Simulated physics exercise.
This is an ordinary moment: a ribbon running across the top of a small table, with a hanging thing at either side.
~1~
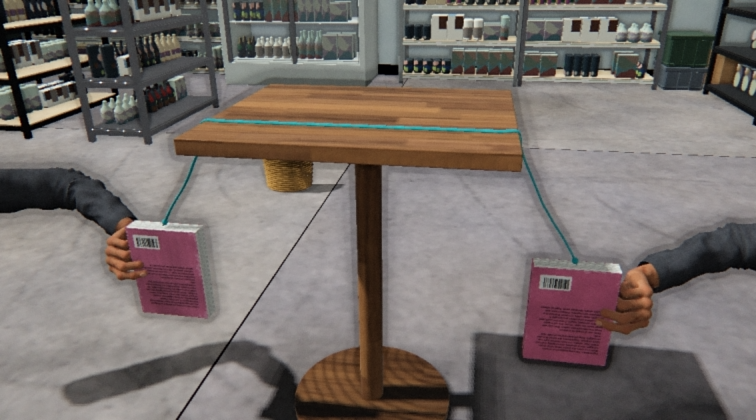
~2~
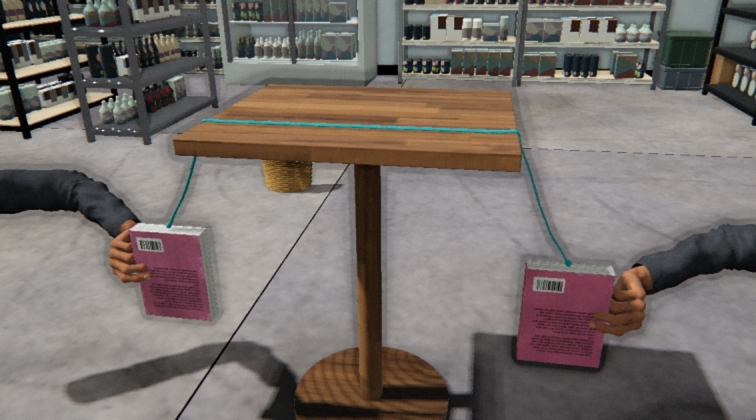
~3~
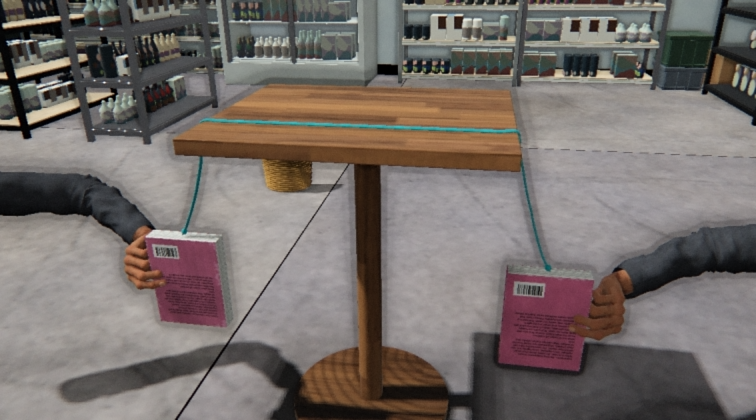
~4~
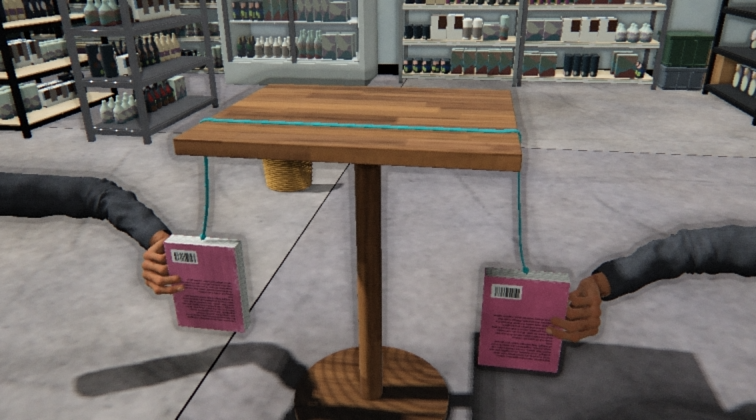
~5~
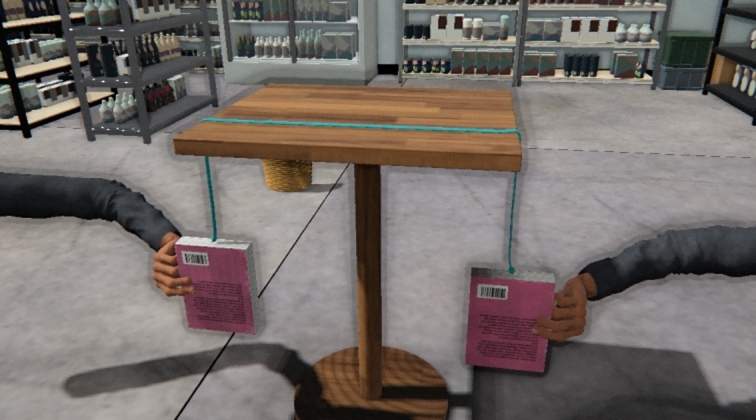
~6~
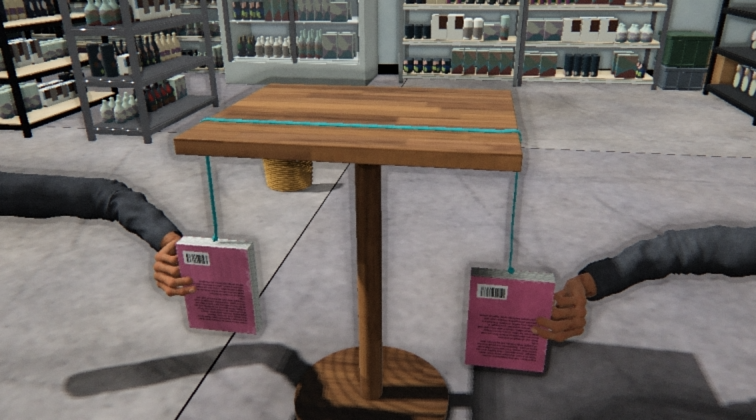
In the video, a teal ribbon lies across a small wooden table with a pink book attached at each end; two hands move the books inward beneath the tabletop's edges, and the ribbon's slanted ends become vertical.
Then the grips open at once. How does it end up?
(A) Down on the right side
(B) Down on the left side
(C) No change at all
No change at all (C).
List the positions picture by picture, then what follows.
The first frame shows left book (172, 270); right book (569, 313); ribbon over the top (360, 126).
The second frame shows left book (176, 273); right book (563, 314).
The third frame shows left book (191, 279); right book (543, 319).
The fourth frame shows left book (209, 284); right book (522, 320).
The fifth frame shows left book (219, 286); right book (508, 321).
The sixth frame shows left book (221, 286); right book (508, 320); ribbon over the top (359, 126).
Then, 0.50 s later than the last view, left book where it was near (228, 288); right book where it was near (499, 321).
Then, 1.28 s later than the last view, left book where it was near (221, 287); right book where it was near (507, 321).
Finally, left book where it was near (229, 288); right book where it was near (498, 320). The ribbon keeps its balance.
